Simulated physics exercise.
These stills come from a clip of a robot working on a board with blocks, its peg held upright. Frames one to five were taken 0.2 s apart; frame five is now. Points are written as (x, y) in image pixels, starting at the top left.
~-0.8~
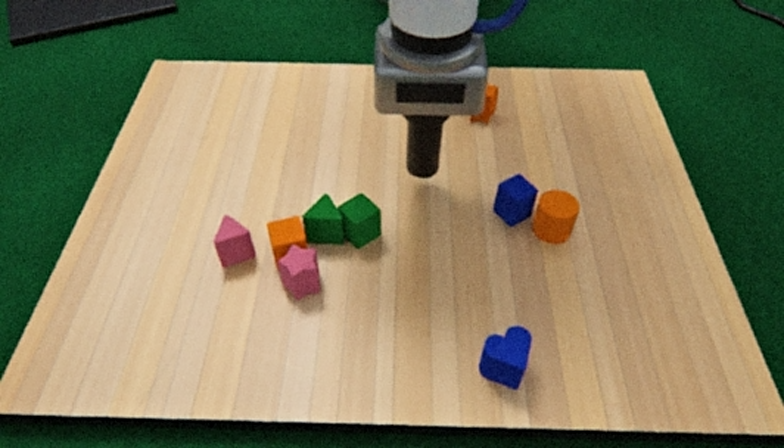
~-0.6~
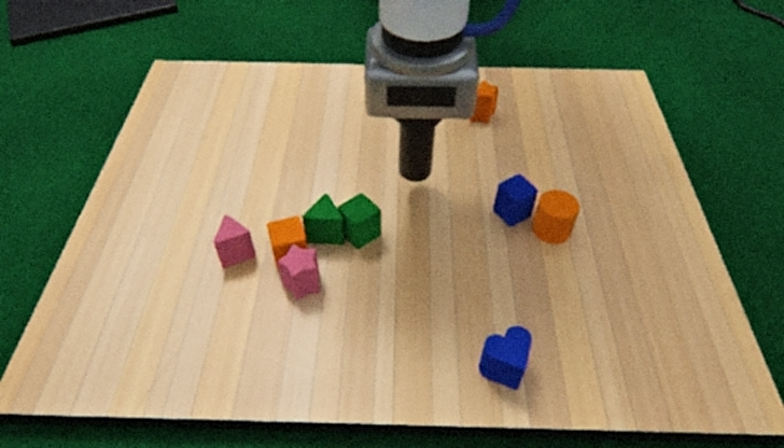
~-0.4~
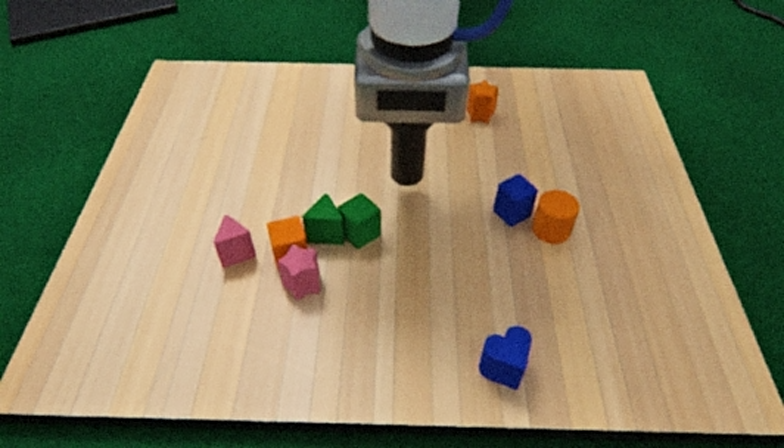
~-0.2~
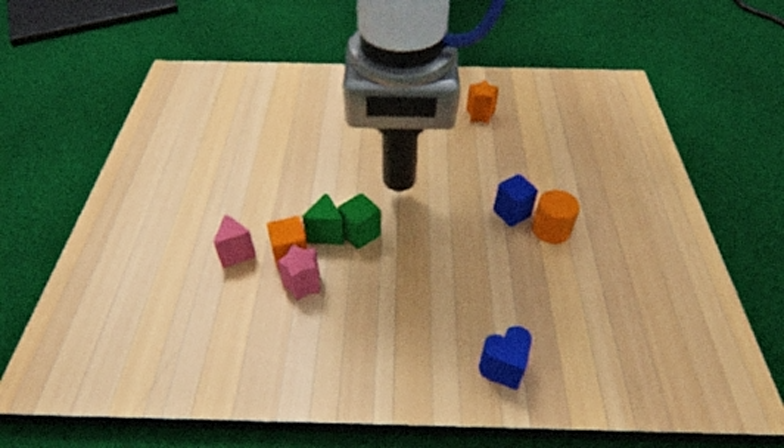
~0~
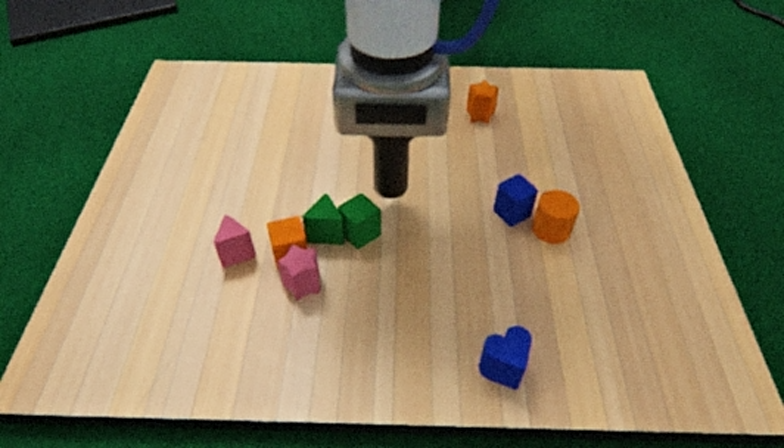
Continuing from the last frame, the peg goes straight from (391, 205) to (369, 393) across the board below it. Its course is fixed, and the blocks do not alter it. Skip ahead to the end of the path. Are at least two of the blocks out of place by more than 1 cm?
In short: No.
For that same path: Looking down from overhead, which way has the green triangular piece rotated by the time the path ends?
The green triangular piece rotates clockwise.
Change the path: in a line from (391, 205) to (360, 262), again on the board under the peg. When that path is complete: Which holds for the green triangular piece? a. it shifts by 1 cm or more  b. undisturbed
Choice a: It shifts by 1 cm or more.
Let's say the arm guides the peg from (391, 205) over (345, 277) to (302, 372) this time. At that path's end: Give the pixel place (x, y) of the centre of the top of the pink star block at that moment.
About (253, 282).
On the path given first. One third of the way, peg at (384, 240); green triangular piece at (319, 210), turned 20° clockwise; green square block at (350, 223), turned 45° clockwise.
Two thirds of the way, peg at (376, 304); green triangular piece at (319, 210), turned 20° clockwise; green square block at (350, 223), turned 45° clockwise.
At the end, peg at (368, 378); pink star block not moved; green triangular piece at (319, 210), turned 20° clockwise; green square block at (350, 223), turned 45° clockwise.
